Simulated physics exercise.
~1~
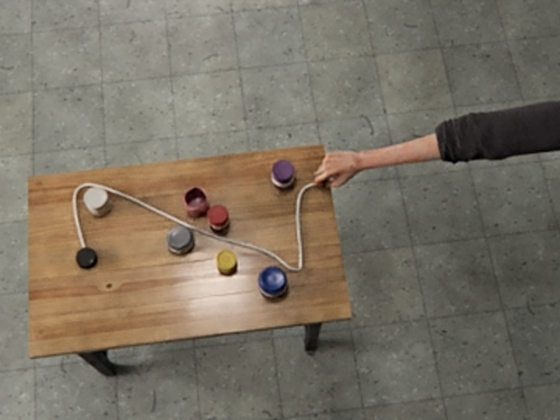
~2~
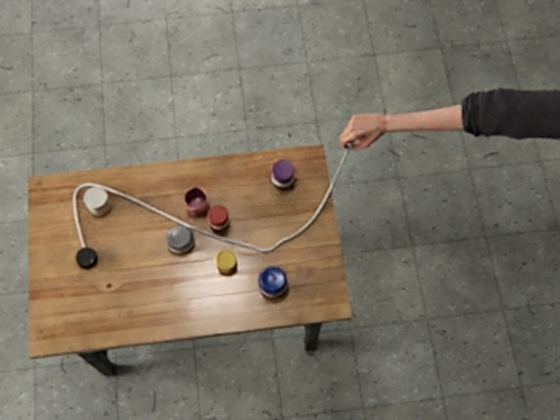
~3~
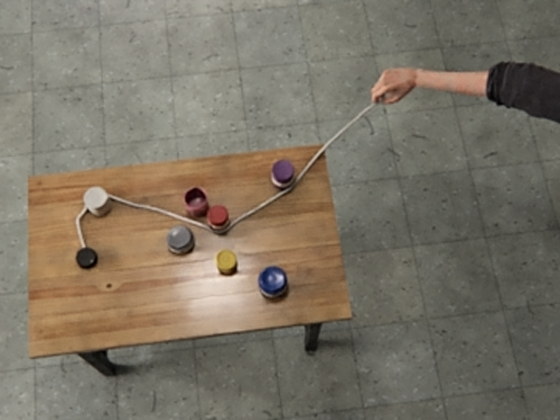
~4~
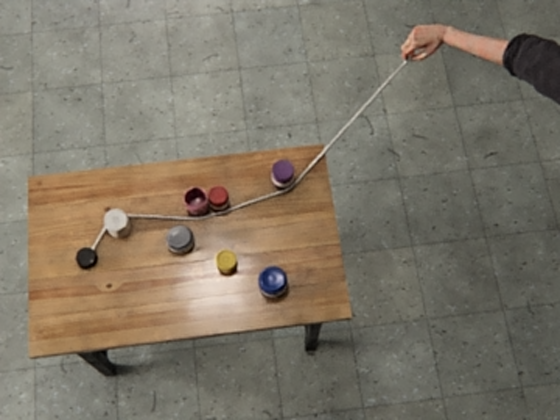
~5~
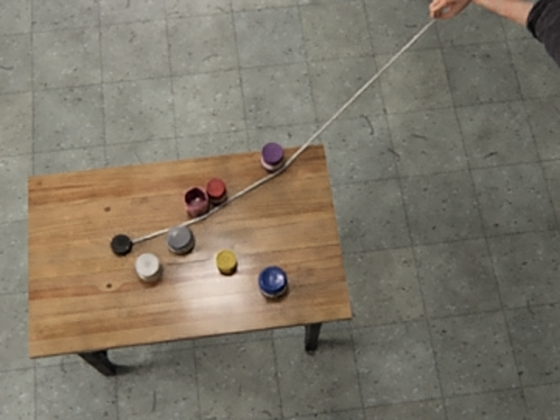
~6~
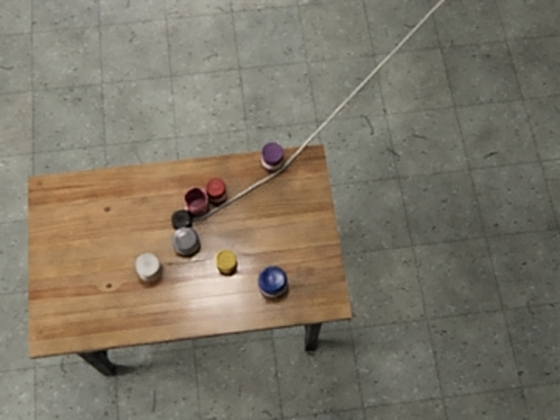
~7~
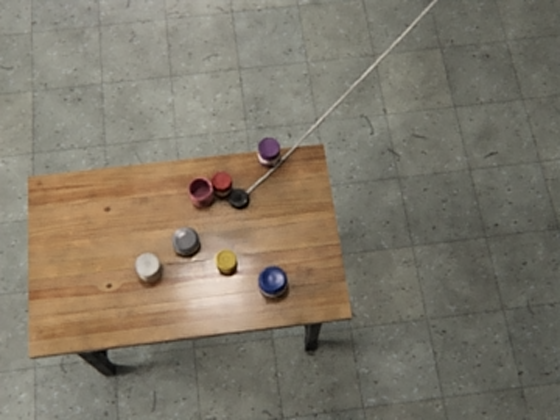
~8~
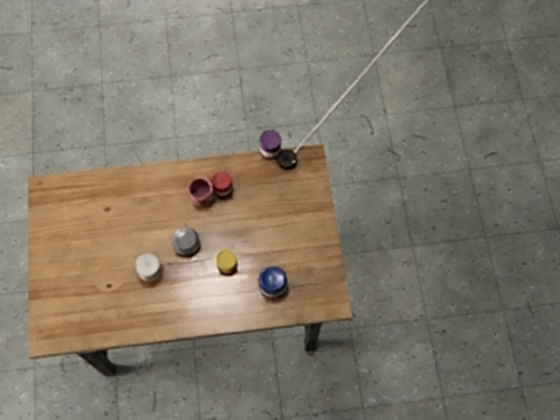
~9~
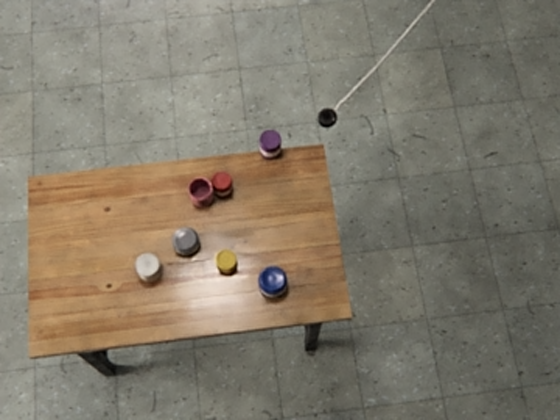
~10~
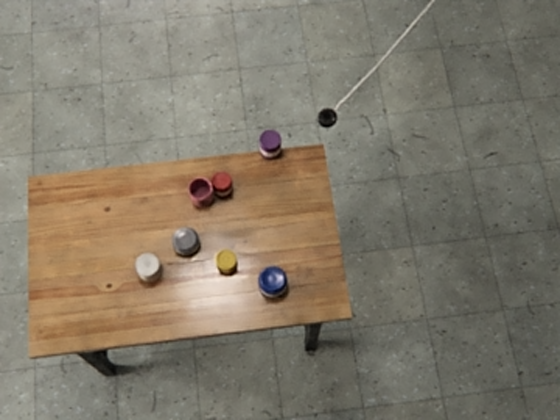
The footage shows a hand pulling a white cord looped among small containers on a wooden table, tightening it so the white, red and purple tins shift, then dragging a black puck across the surface and off the top edge, where it rests beyond the table, still attached.
